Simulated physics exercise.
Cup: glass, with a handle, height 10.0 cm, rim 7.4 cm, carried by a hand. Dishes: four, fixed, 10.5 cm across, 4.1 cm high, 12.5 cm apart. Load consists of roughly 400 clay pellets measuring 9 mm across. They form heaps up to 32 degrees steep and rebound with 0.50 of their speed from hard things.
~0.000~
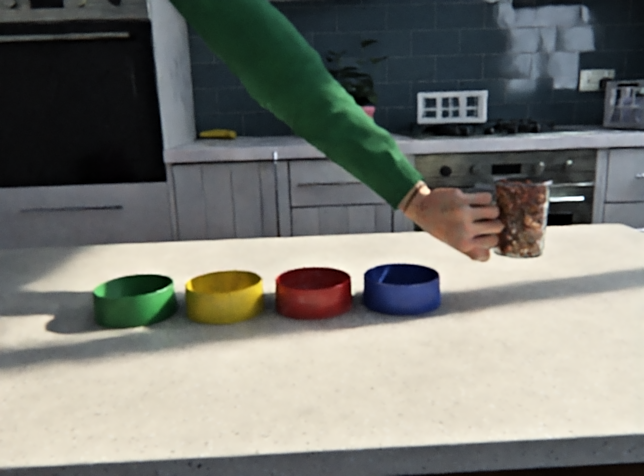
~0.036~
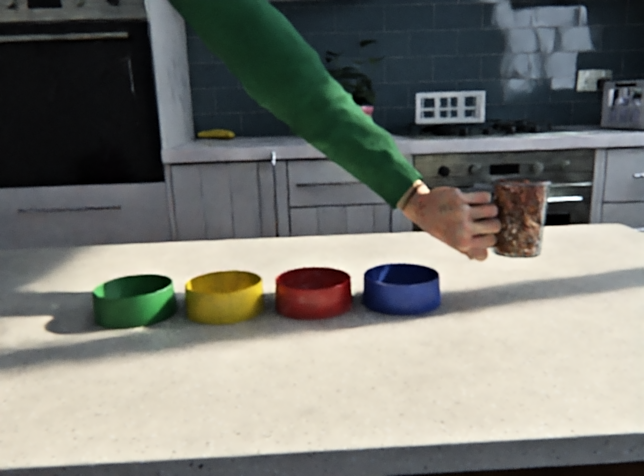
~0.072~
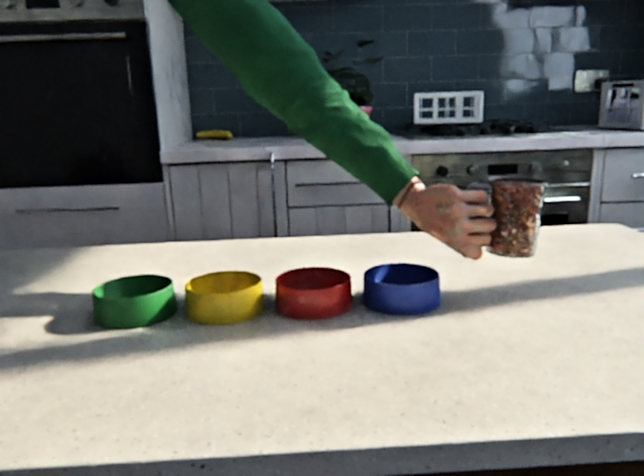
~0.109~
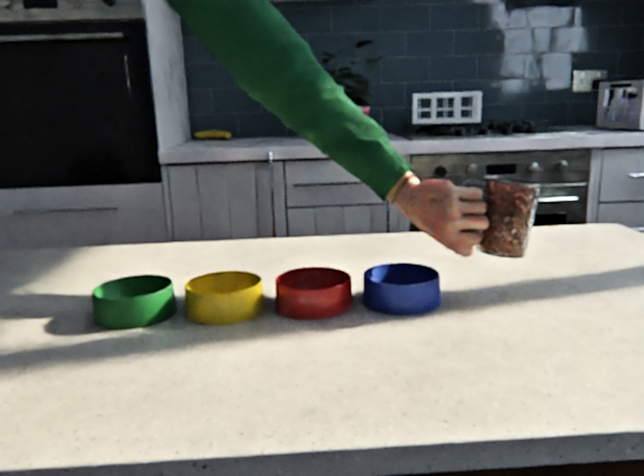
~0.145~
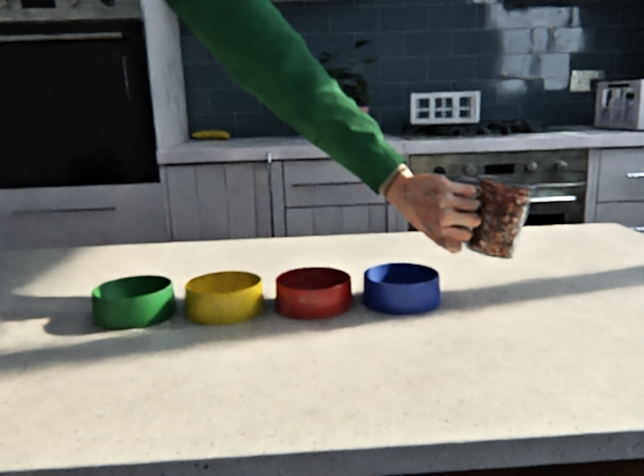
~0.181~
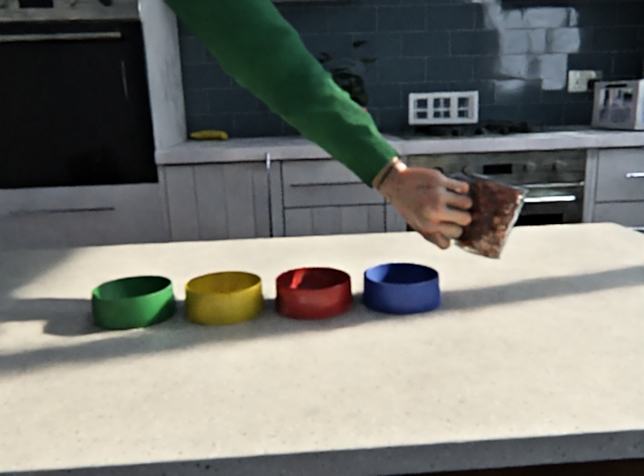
In a kitchen, a green-sleeved arm holds a clear cup of small brown pieces above a pale counter with green, yellow, red and blue dishes, moving it slightly left while gradually tilting its top to the right.
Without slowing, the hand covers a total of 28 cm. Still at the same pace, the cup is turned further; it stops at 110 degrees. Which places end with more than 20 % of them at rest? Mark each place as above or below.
Marks: Red dish below, blue dish above, green dish below, yellow dish below, counter above.
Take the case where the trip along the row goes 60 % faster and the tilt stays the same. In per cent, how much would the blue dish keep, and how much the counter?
Shares - blue 40, counter 60.
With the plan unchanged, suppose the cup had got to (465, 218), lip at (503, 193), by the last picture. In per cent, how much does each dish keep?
Red 0; blue 40; green 0; yellow 0.
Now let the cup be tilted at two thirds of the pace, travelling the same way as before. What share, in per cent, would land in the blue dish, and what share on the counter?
In that case the blue dish gets 40 while the counter gets 60.
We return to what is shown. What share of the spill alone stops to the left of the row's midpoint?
Near 0 percent ends up there.
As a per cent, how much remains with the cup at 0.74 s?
Roughly 90 per cent.
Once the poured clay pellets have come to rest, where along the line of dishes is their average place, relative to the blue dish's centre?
Roughly 4 cm away, on the smaller-x side.
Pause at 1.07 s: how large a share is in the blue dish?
Close to 20 percent of the load.
Then, at 0.51 s, tilt 66 degrees; cup holds 100 %.
After 0.74 s, tilt 100 degrees; cup holds 90 %, blue 5 %.
After 1.07 s, tilt 110 degrees; cup holds 60 %, blue 20 %.
By 2.9 s all is still; red 5 %, blue 40 %, green 0 %, yellow 0 %, counter 55 %.
